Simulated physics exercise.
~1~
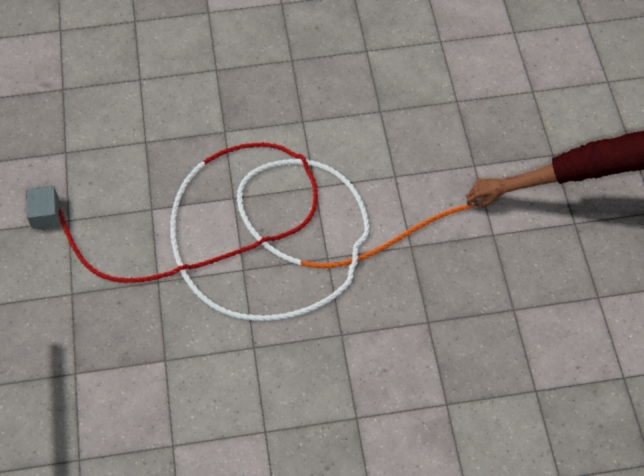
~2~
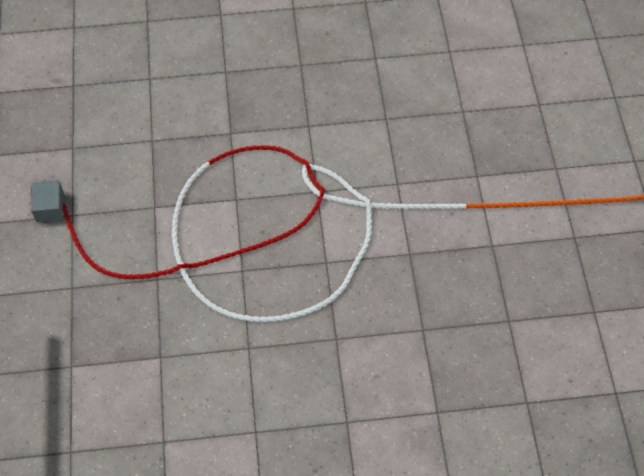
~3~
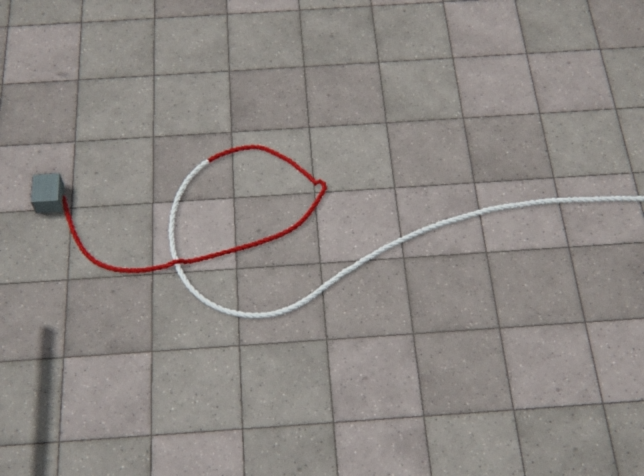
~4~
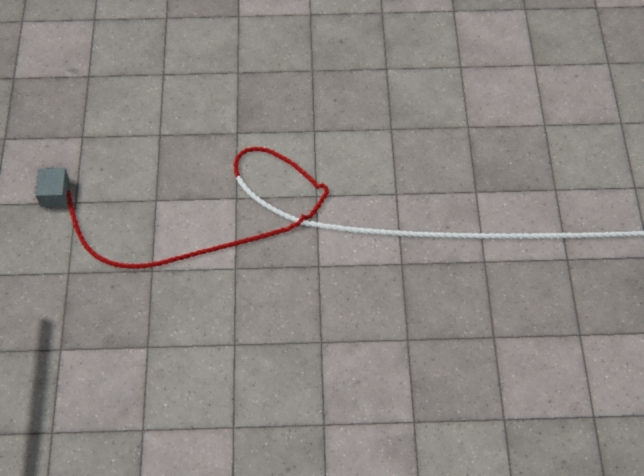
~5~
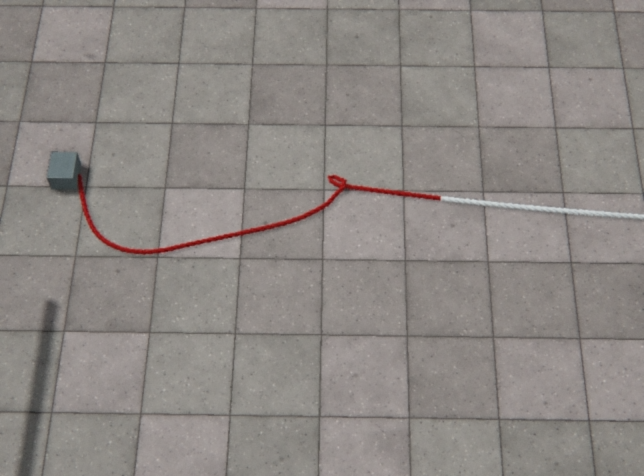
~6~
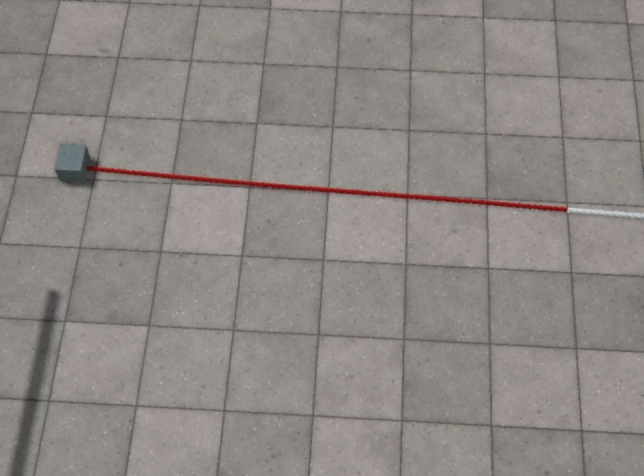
A hand in a dark red sleeve holds the orange end of a rope at the right, on a grey tiled floor seen from above at an angle. The rope, red toward the left and white through the middle, lies in overlapping loops and runs to a small grey block. The arm leaves view as the orange end is drawn right, and the inner white loop shrinks and vanishes. The large loop then narrows to a small red one, which tightens to a tiny twist. Finally the twist opens out, leaving the rope straight from the block, with no knot visible.
